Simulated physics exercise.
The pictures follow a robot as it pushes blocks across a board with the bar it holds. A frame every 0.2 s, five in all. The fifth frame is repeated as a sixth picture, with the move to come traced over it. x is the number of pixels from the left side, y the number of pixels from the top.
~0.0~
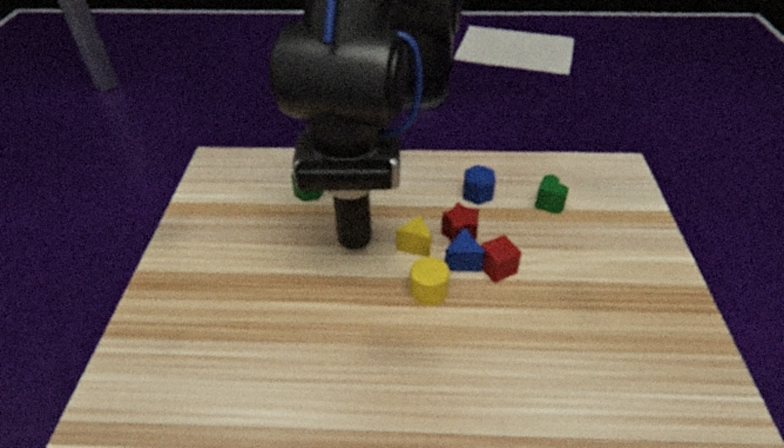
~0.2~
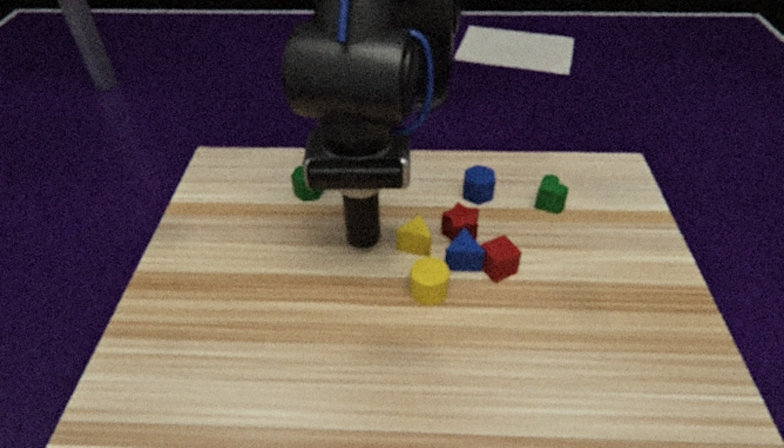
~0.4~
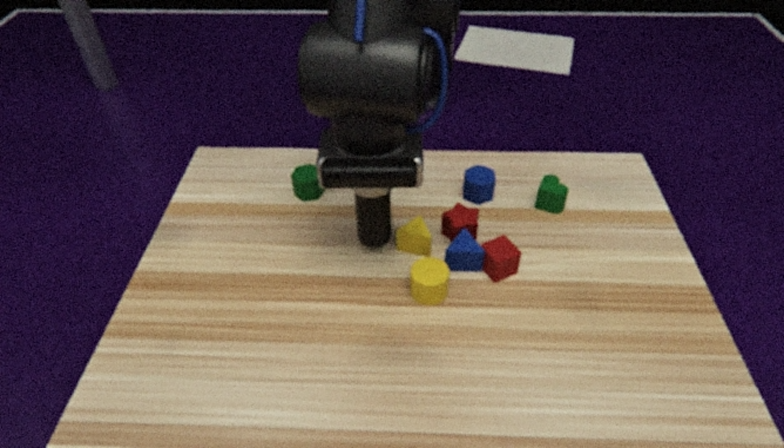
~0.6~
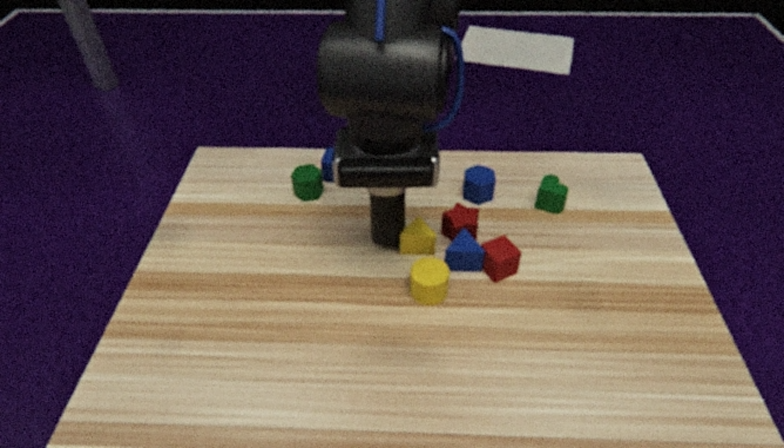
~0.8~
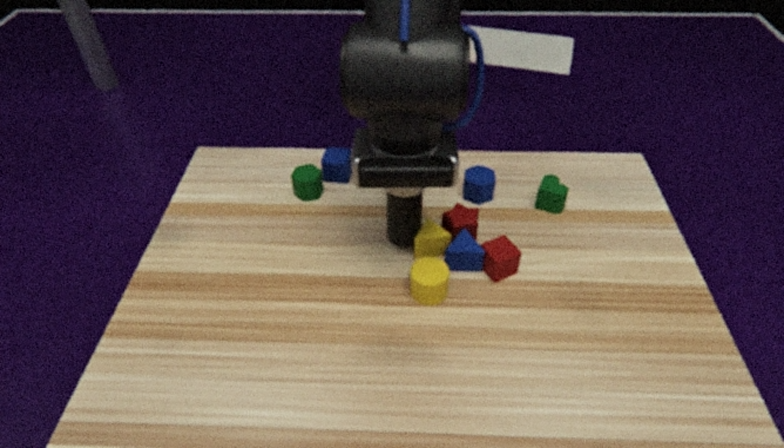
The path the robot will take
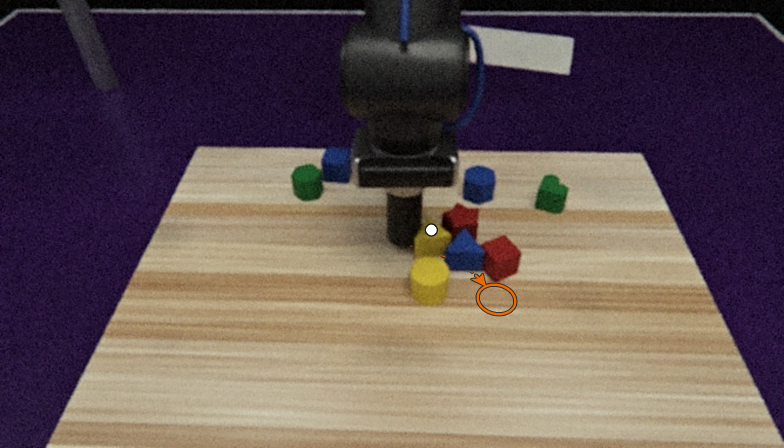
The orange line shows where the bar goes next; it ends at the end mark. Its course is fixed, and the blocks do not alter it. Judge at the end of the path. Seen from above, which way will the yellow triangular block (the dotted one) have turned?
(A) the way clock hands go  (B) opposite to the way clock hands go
B - opposite to the way clock hands go.
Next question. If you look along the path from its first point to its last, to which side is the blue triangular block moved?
Facing from start to end, it will go to the right.
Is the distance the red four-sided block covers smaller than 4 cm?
Yes, it checks out.
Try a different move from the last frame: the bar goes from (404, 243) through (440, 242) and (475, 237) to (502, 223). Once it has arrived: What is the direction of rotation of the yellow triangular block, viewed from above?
From the top, the block rotates clockwise.
Drawn move, from (404, 243) through (439, 254) and (472, 272) to (496, 299); the dot is on the yellow triangular block.
On the path given first. One third of the way, bar (441, 248); yellow triangular block (471, 235), turned 20° anticlockwise; red star (467, 212), turned 25° anticlockwise; blue triangular block (476, 252), turned 30° clockwise; red four-sided block (509, 250).
Two thirds of the way, bar (474, 266); yellow triangular block (498, 239), turned 50° anticlockwise; red star (468, 212), turned 30° anticlockwise; blue triangular block (495, 273), turned 20° clockwise; red four-sided block (521, 255), turned 45° anticlockwise.
At the end, bar (498, 292); yellow triangular block (498, 239), turned 55° anticlockwise; red star (468, 212), turned 30° anticlockwise; blue triangular block (522, 301), turned 20° clockwise; red four-sided block (524, 256), turned 60° anticlockwise.
